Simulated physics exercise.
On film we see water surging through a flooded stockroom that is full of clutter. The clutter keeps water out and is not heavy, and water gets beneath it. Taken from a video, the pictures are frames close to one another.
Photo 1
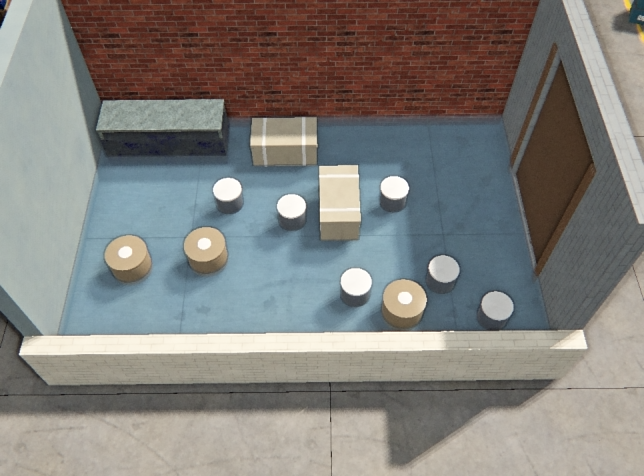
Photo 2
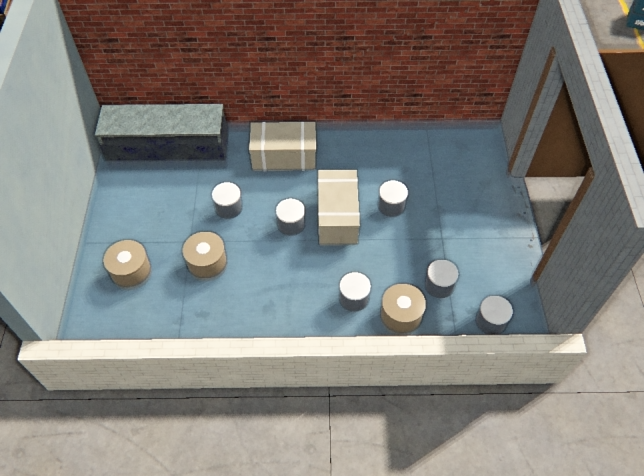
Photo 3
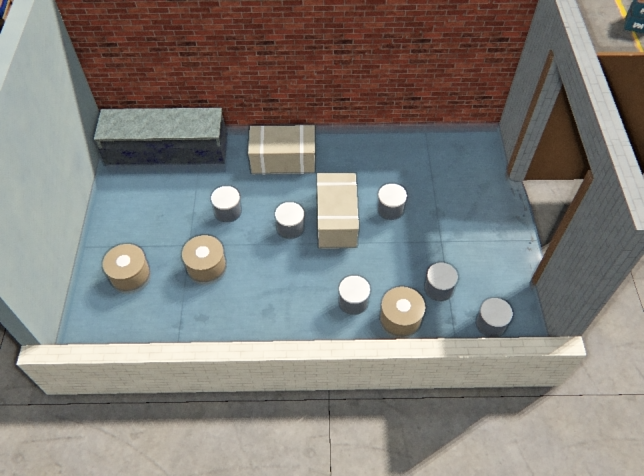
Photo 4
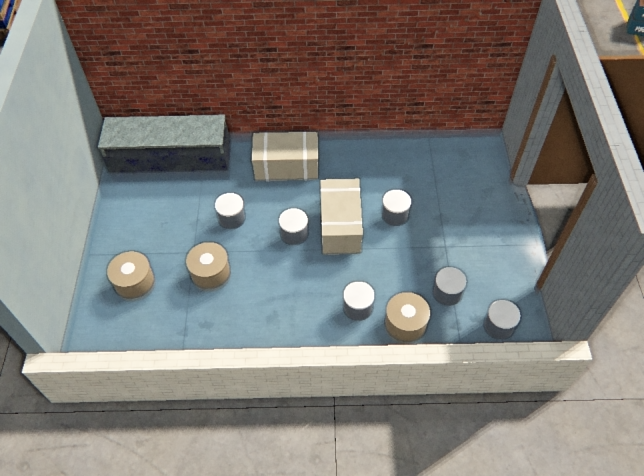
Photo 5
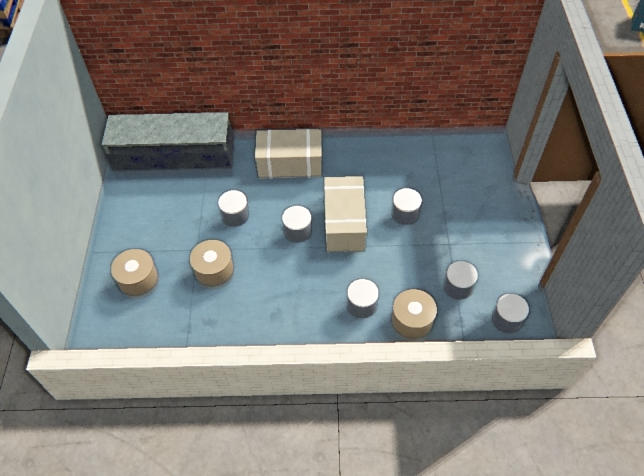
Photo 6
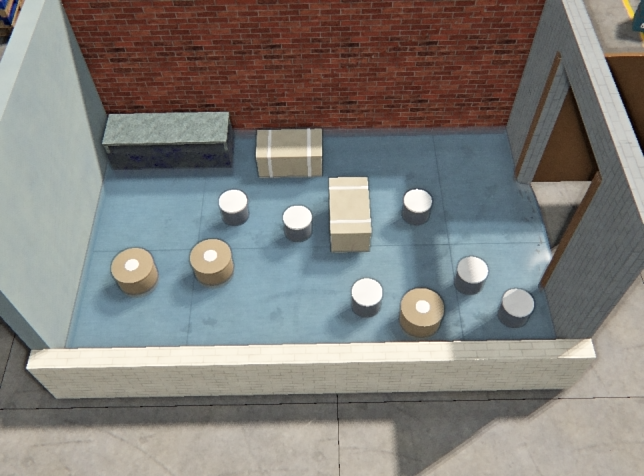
Several pails and a box shift slightly to the right across the blue, cluttered stockroom.
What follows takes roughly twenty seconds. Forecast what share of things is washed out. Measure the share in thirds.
The likely share is two thirds upward.
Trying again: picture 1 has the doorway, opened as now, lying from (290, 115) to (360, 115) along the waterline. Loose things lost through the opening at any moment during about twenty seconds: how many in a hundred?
Roughly 50 %.
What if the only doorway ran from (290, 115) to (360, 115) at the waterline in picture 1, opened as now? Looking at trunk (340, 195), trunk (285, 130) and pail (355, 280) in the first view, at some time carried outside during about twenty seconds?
Turn by turn - departs, departs, stays put.
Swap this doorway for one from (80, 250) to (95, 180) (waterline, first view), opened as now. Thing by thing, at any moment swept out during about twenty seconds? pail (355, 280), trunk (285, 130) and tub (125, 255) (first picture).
Item one: Remains; item two: Leaves; item three: Leaves.
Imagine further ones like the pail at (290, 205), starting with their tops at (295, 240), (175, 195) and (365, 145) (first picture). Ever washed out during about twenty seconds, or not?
The first departs, the second remains behind, the third departs.
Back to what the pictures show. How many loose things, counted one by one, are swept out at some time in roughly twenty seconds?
8.
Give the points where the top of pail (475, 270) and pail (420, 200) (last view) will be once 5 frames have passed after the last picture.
They end up at about pixels (542, 243) and (481, 202).
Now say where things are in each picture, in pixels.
The first picture shows a pail at (444, 268) floats; a pail at (498, 305), afloat; 0 of 11 have shifted.
The second picture shows a pail at (443, 272) floats; a pail at (497, 309) floats; 0 of 11 have shifted.
The third picture shows a pail at (443, 276) floats; a pail at (497, 312), afloat; 0 of 11 have shifted.
The fourth picture shows a pail at (451, 280), afloat, close to its start; a pail at (505, 314), afloat, close to its start; 2 of 11 have shifted.
The fifth picture shows a pail at (462, 274), afloat, close to its start; a pail at (513, 307), afloat, close to its start; 3 of 11 have shifted.
The sixth picture shows a pail at (473, 269), afloat, close to its start; a pail at (518, 302), afloat, close to its start; 6 of 11 have shifted.
A moment on, 0 of 11 are out; 11 afloat.
Next, 6 of 11 are out; 5 afloat.
Later, 7 of 11 are out; 2 afloat.
In the end, 8 of 11 are out; 1 afloat.
